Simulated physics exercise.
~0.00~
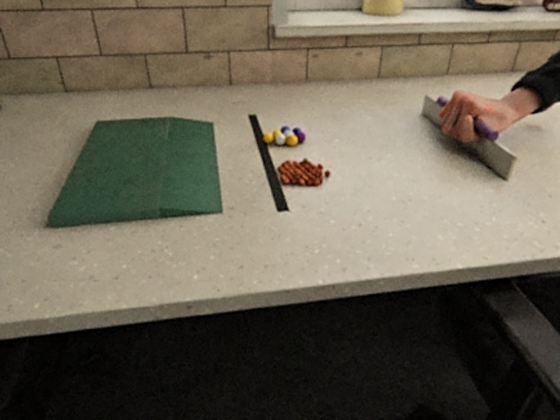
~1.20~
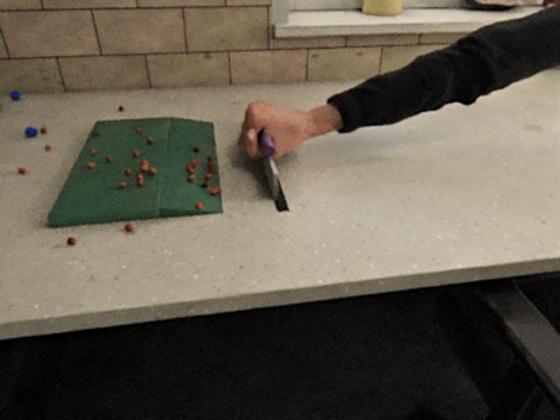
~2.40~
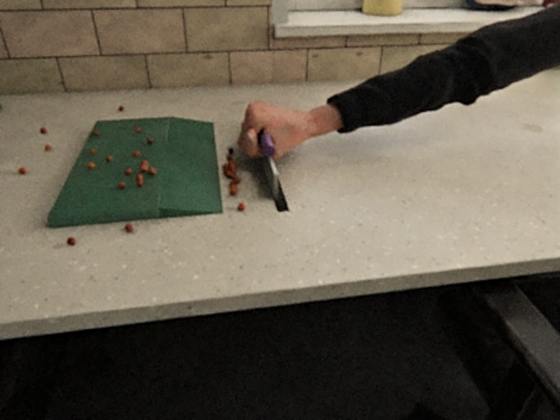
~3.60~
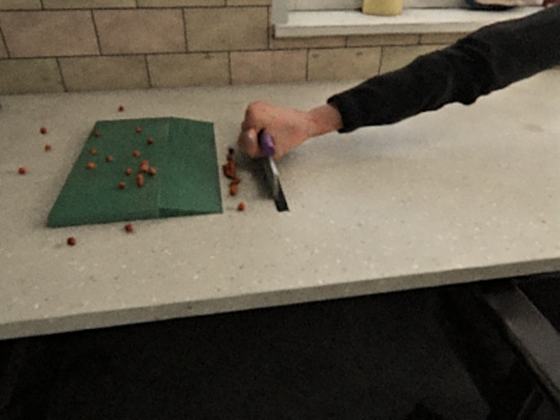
A hand swept a scraper left across the counter to the black tape and held it there, flinging reddish-brown bits and blue, yellow and white beads toward the green ramp; some brown bits ended up on or beyond it, others just short.
